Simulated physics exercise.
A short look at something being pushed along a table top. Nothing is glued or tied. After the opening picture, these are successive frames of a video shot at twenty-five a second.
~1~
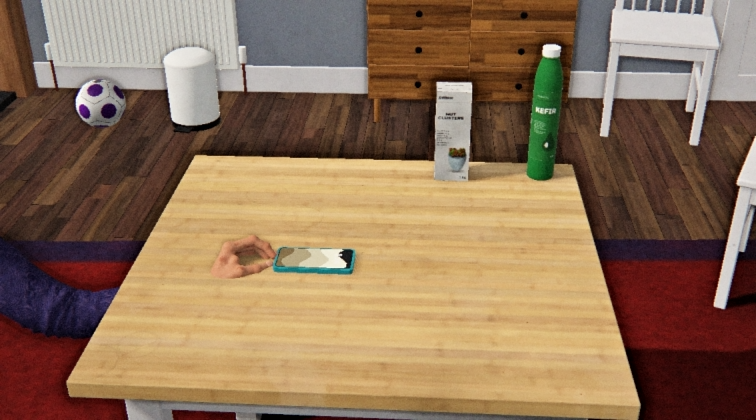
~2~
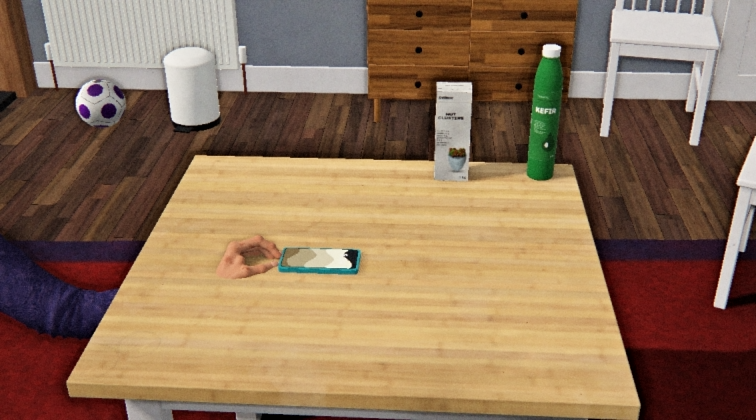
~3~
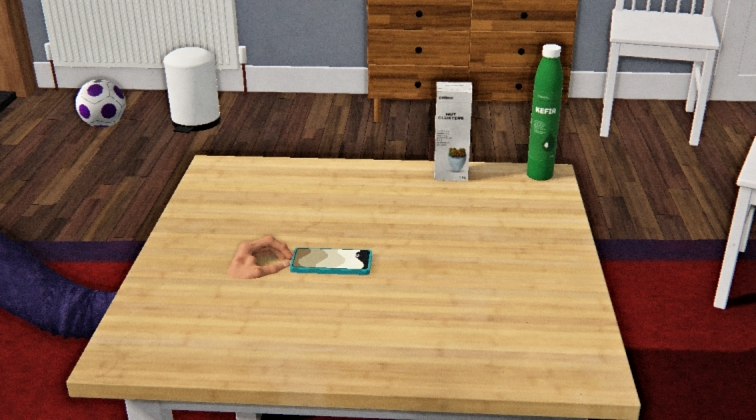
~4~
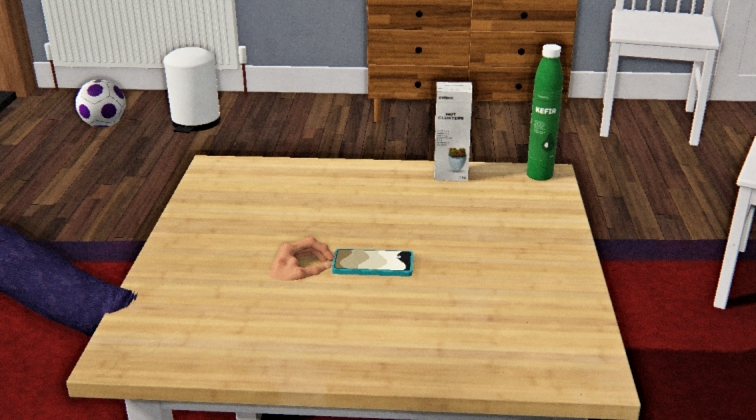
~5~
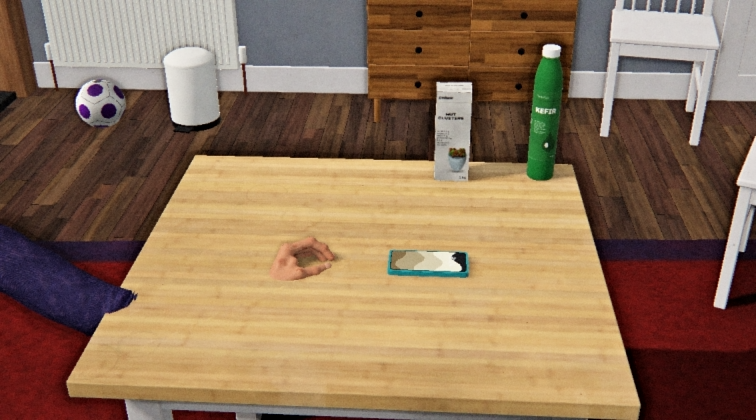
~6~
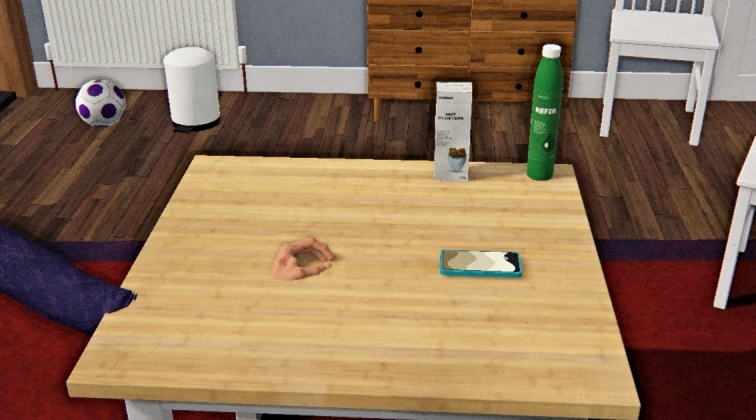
At the start, a hand rests against the left end of a turquoise phone on a wooden table, with a box and a green bottle near the back edge. The hand pushes the phone slowly to the right, then stays still while the phone slides on alone, farther across the table top.
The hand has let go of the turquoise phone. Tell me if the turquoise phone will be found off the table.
The turquoise phone goes over the edge.
Then, 0.20 s later than the last frame, turquoise phone now off the table.
Then, 0.40 s later than the last frame, things are still on the move.
Then, 0.60 s later than the last frame, as before.
When it is over, off the table, turquoise phone.
